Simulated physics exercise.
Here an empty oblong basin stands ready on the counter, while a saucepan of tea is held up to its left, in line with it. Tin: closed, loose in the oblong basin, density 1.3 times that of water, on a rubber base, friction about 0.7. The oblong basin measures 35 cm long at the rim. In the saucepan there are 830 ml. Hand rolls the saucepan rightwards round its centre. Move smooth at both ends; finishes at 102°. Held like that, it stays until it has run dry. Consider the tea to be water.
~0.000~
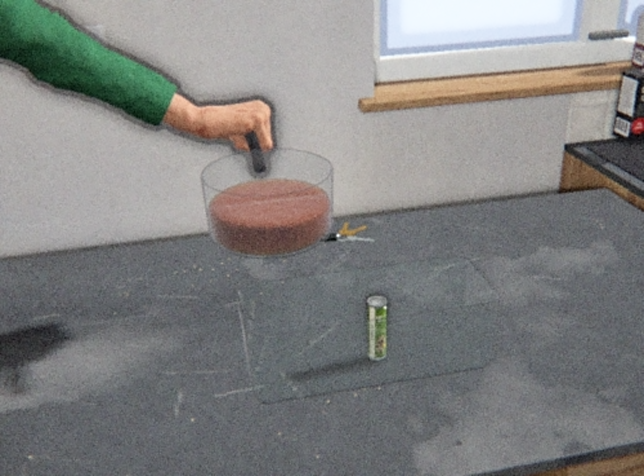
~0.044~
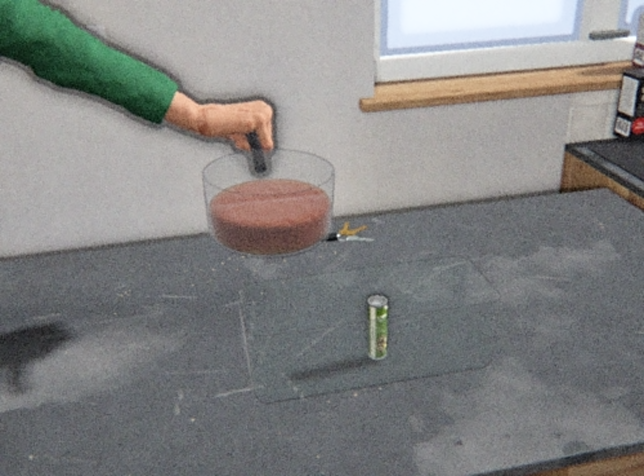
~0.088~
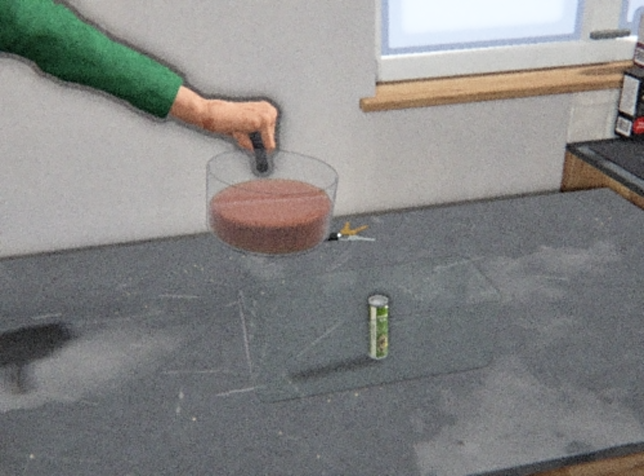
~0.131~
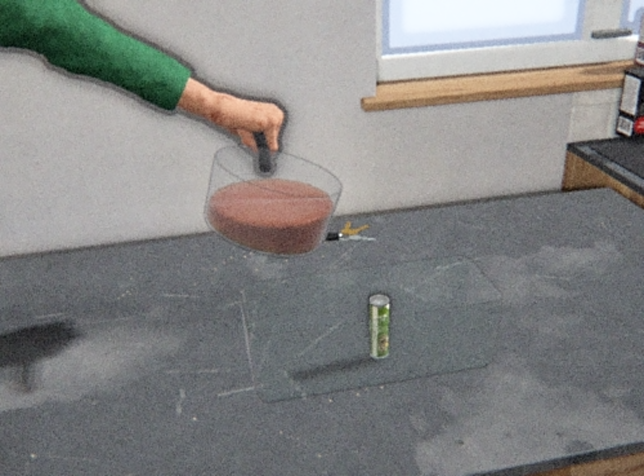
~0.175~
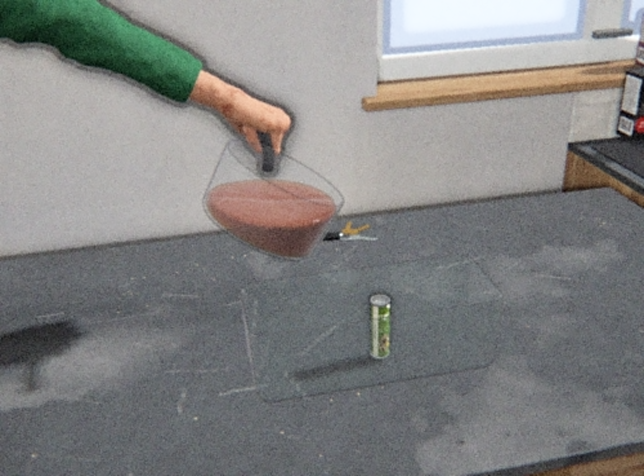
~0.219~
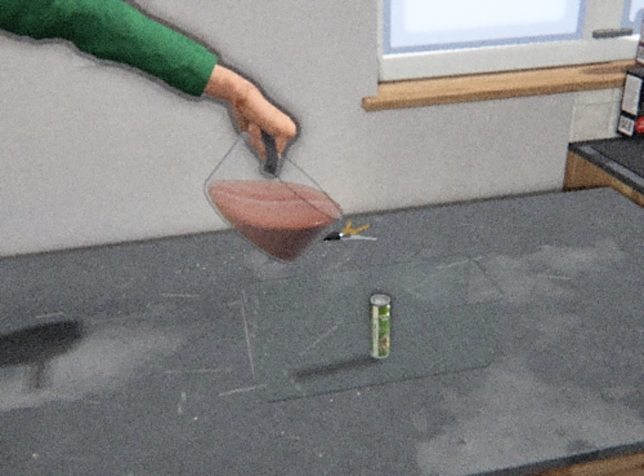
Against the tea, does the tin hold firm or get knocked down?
It gets knocked down.
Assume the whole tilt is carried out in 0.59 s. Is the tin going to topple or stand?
In that case the tin overturns.
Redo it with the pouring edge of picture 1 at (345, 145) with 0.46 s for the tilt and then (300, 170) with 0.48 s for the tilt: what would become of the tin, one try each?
Trial 1 - tin tips; trial 2 - tin stays standing.
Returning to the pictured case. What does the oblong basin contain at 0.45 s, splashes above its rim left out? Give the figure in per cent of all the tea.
24 %, give or take.
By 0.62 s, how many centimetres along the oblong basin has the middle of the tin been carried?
The tin is about 3 cm from where it started.
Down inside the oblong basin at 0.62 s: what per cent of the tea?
The fraction sits near 82 in a hundred.
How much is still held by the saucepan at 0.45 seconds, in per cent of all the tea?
Close to 28 in a hundred.
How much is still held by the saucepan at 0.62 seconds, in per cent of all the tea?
10 in a hundred, give or take.
Then, 0.45 s in, the tilt is 101° and 27 per cent is still to pour; the tin stands where it began.
Then, 0.62 s in, the tilt is 102° and 9 per cent is still to pour; the tin leans 7°.
Then, 0.79 s in, the tilt is 102° and 2 per cent is still to pour; the tin leans 14°.
Then, 0.98 s in, the tilt is 102° and 0 per cent is still to pour; the tin leans 15°.
Finally, the tin lies on its side.
